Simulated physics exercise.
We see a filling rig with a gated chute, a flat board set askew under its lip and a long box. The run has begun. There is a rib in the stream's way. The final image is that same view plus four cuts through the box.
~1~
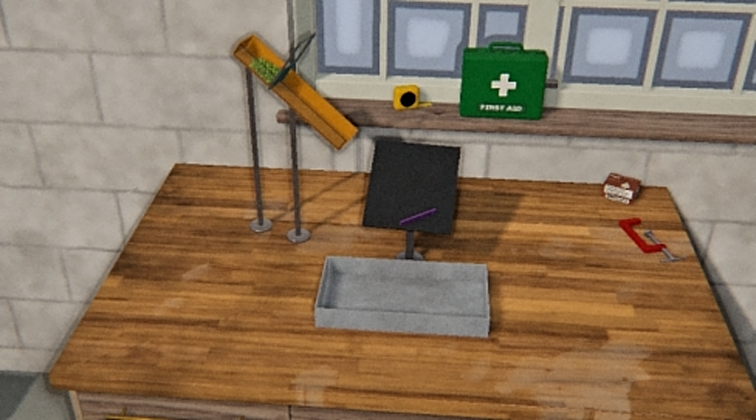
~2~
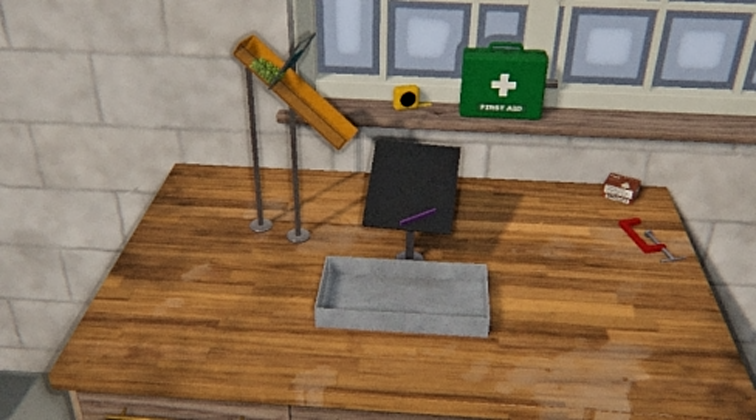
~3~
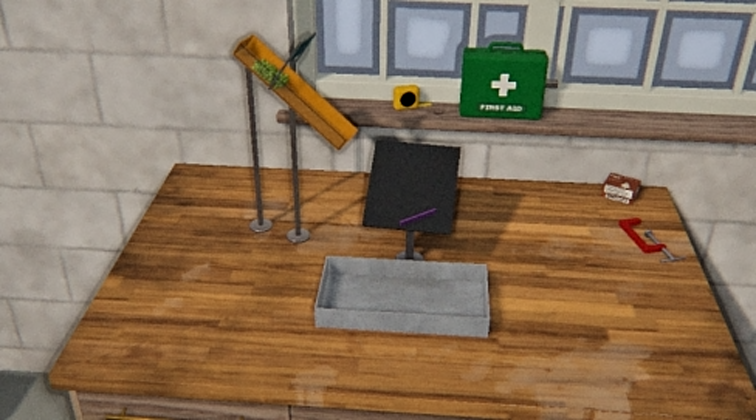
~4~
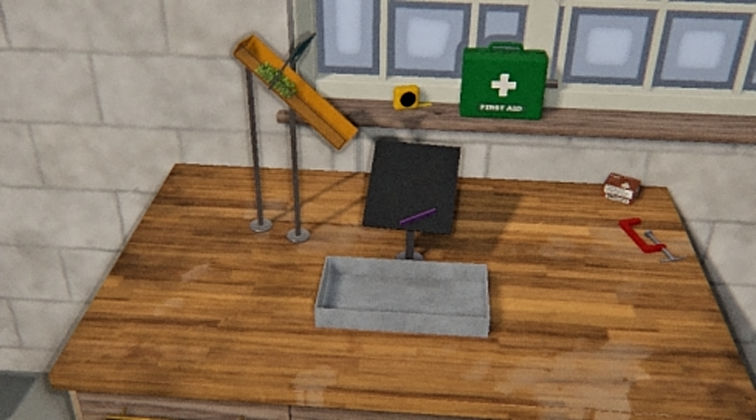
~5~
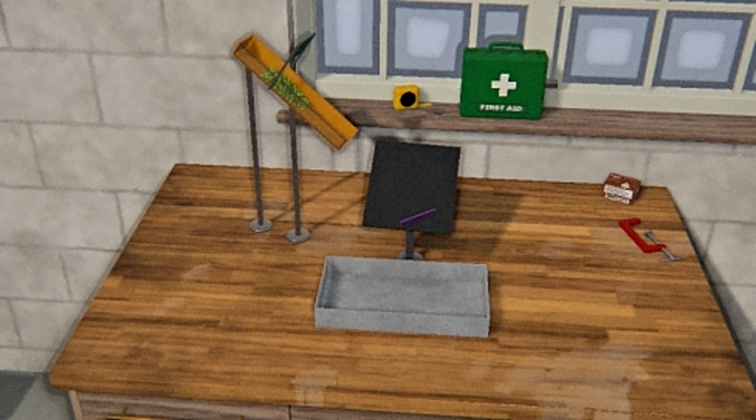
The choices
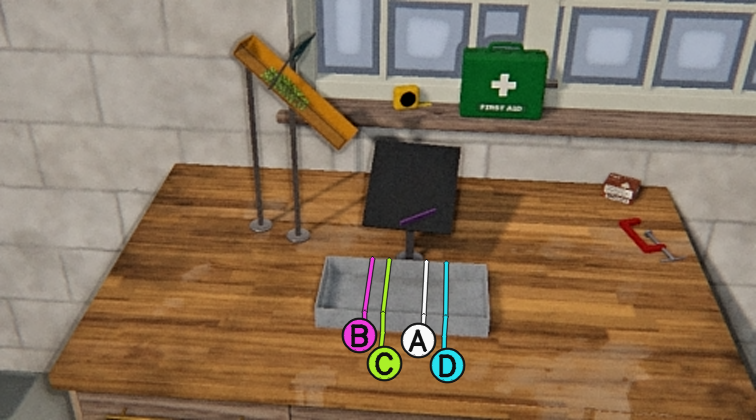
Small green pieces slid a short way down a sloping orange chute on thin stands, spreading out as they went, while the tilted black board and the empty gray box below stayed still.
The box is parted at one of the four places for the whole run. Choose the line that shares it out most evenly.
Take C.
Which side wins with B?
More lands on the right.
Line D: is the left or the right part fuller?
Left.
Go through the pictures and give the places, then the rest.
Load behind the gate near (271, 70), dried peas; lip of the chute near (344, 145), sloping gently, in the first frame.
Middle of the board near (412, 185), tilted fairly steeply; middle of its low edge near (406, 230); of its high edge near (418, 143), in the second frame.
Front corners of the box near (315, 308) and (489, 318), empty; front of the load near (283, 85), in the third frame.
Middle of the load near (277, 78); its front near (289, 96), close to a quarter of the way to the lip; rib from (435, 209) to (400, 222), in the fourth frame.
Middle of the load near (286, 87); its front near (302, 109), close to a third of the way to the lip, in the fifth frame.
On the marked copy, line A crosses the front rim at (423, 315); line B crosses the front rim at (364, 311); line C crosses the front rim at (383, 312); line D crosses the front rim at (445, 316).
Choosing A, of what is caught, all but a few on the left of the divider, only a few on the right.
Choosing B, of what is caught, a small share on the left of the divider, all but a few on the right.
Choosing C, of what is caught, close to half on the left of the divider, close to half on the right.
Choosing D, of what is caught, the whole lot on the left of the divider, none at all on the right.
